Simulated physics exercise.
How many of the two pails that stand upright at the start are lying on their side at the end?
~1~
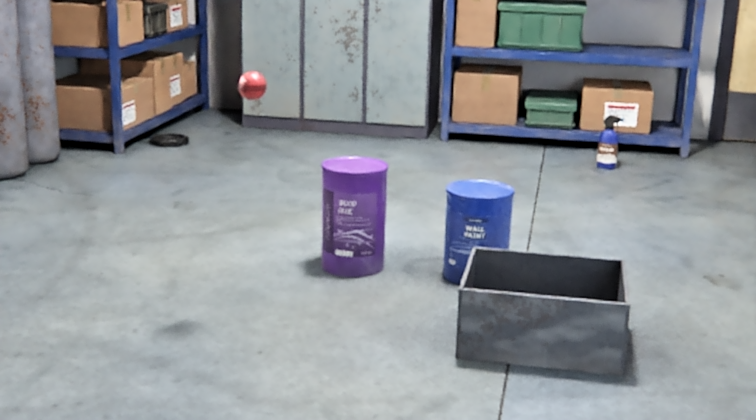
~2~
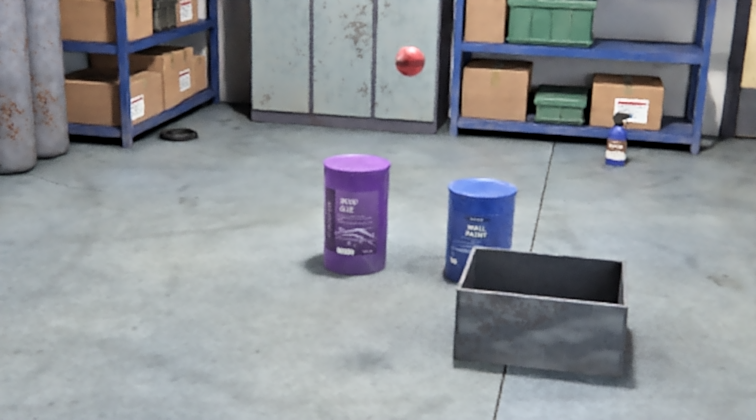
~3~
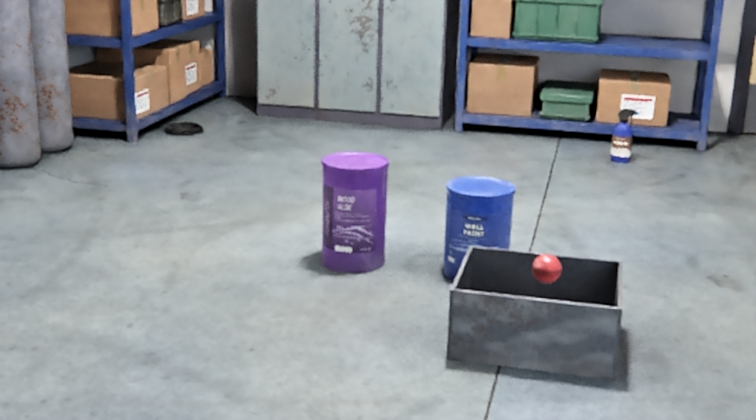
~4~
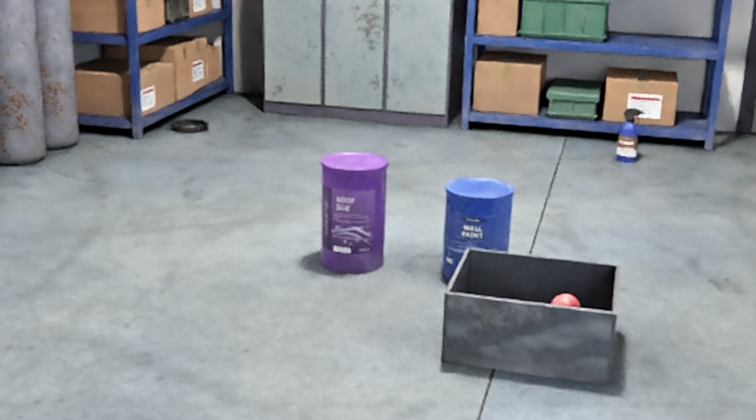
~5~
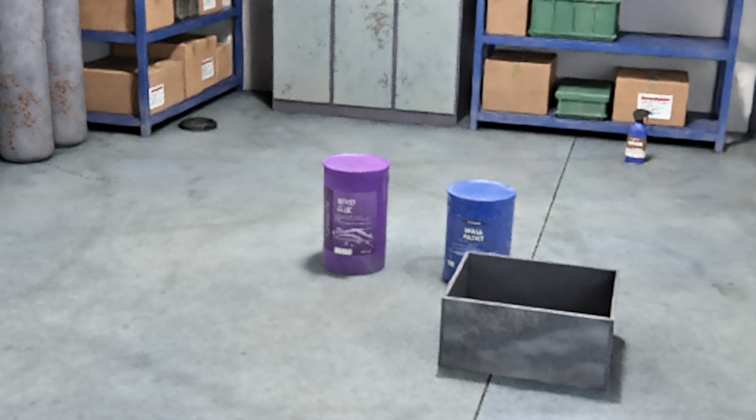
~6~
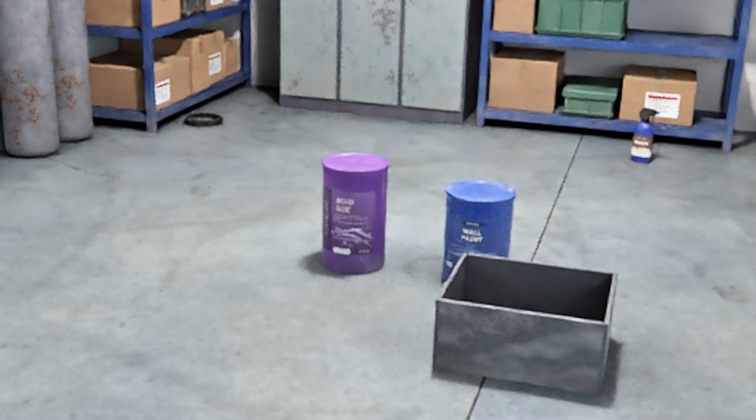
None of them are. Both the purple pail and the blue pail are still standing upright at the end.
In this clip, a red ball flies rightward through a storage room, passes above a purple pail and a blue pail, and drops into an open dark box on the floor, ending inside it while both pails stay standing.
